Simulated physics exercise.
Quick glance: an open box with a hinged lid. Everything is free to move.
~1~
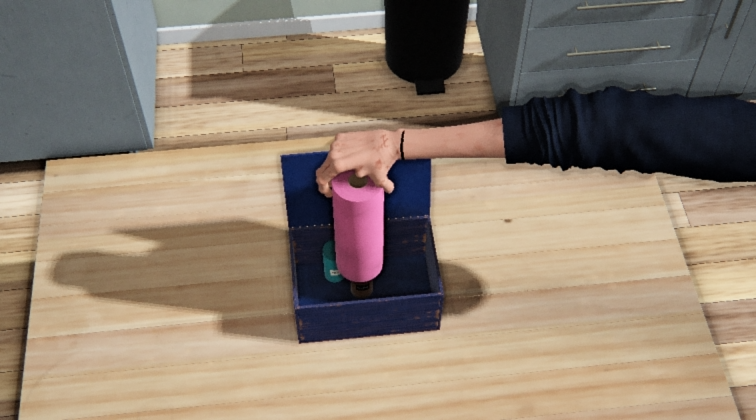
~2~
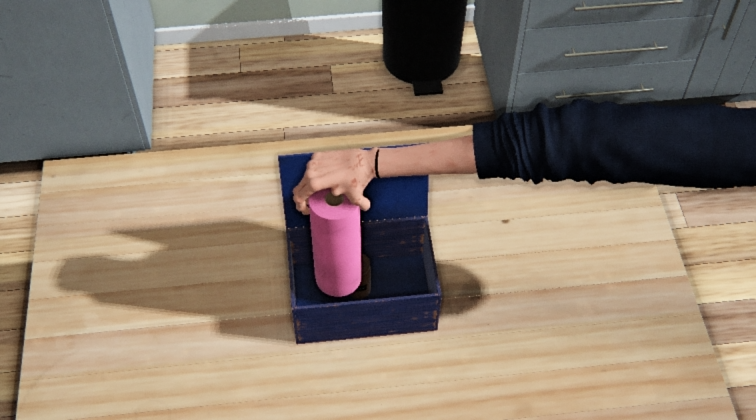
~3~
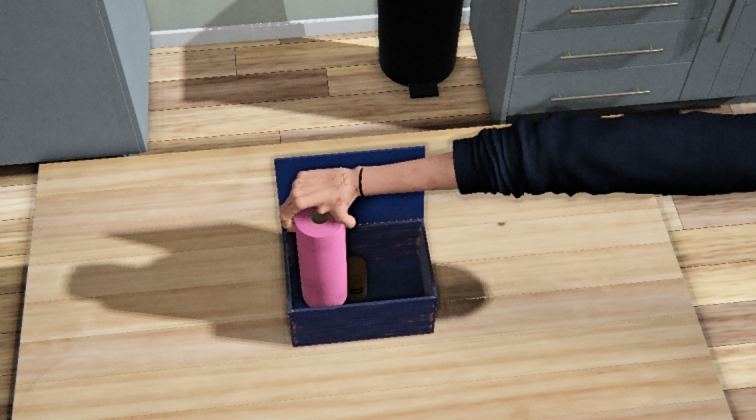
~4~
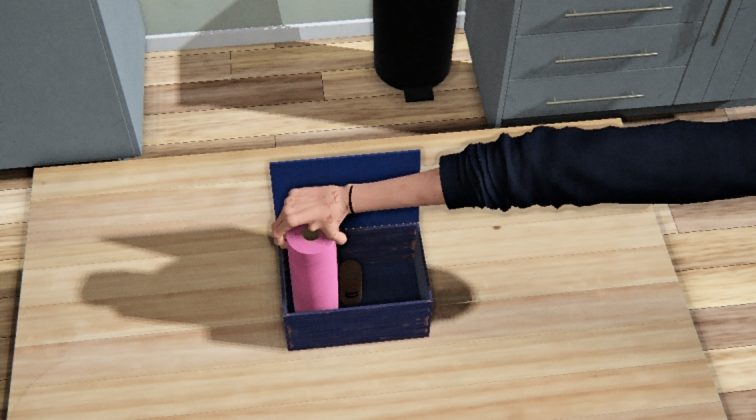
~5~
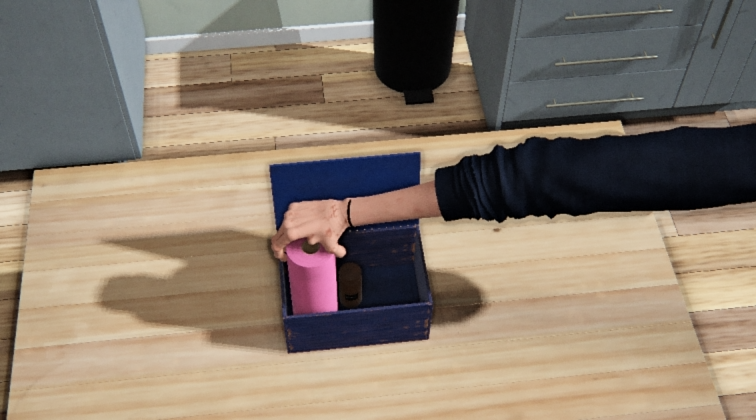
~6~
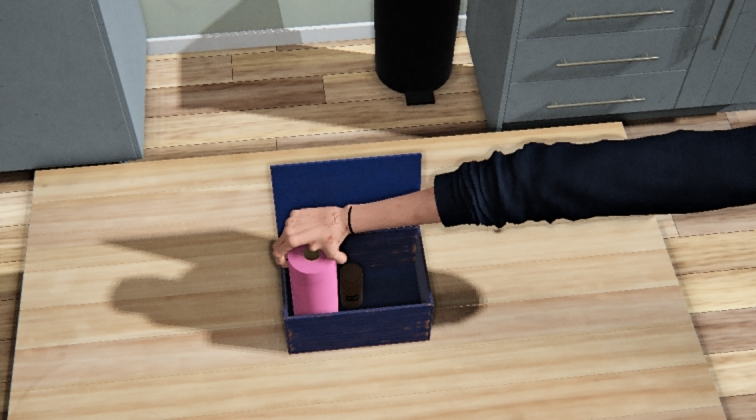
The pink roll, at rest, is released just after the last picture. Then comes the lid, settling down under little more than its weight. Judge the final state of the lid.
The lid is not fully down.
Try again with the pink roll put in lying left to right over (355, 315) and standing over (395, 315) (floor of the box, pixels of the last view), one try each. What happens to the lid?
First try: The lid comes down fully; second try: The lid stays propped open.
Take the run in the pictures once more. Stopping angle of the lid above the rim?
It stays some 50° above the rim.
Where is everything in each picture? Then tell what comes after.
On its way; pink roll (359, 224); turquoise shaker (334, 261), in the first frame.
On its way; pink roll (337, 240), in the second frame.
On its way; pink roll (322, 257), in the third frame.
On its way; pink roll (314, 272), in the fourth frame.
On its way; pink roll (313, 284), in the fifth frame.
In place under the hand; pink roll (315, 290), in the sixth frame.
Then, 1.30 s on from there, lid 79° above the rim.
Then, 1.70 s on from there, lid 56° above the rim.
In the end, lid 52° above the rim; left askew, pink roll; the other 2 unmoved. At the end, from the last picture's camera, pink roll near (315, 294).
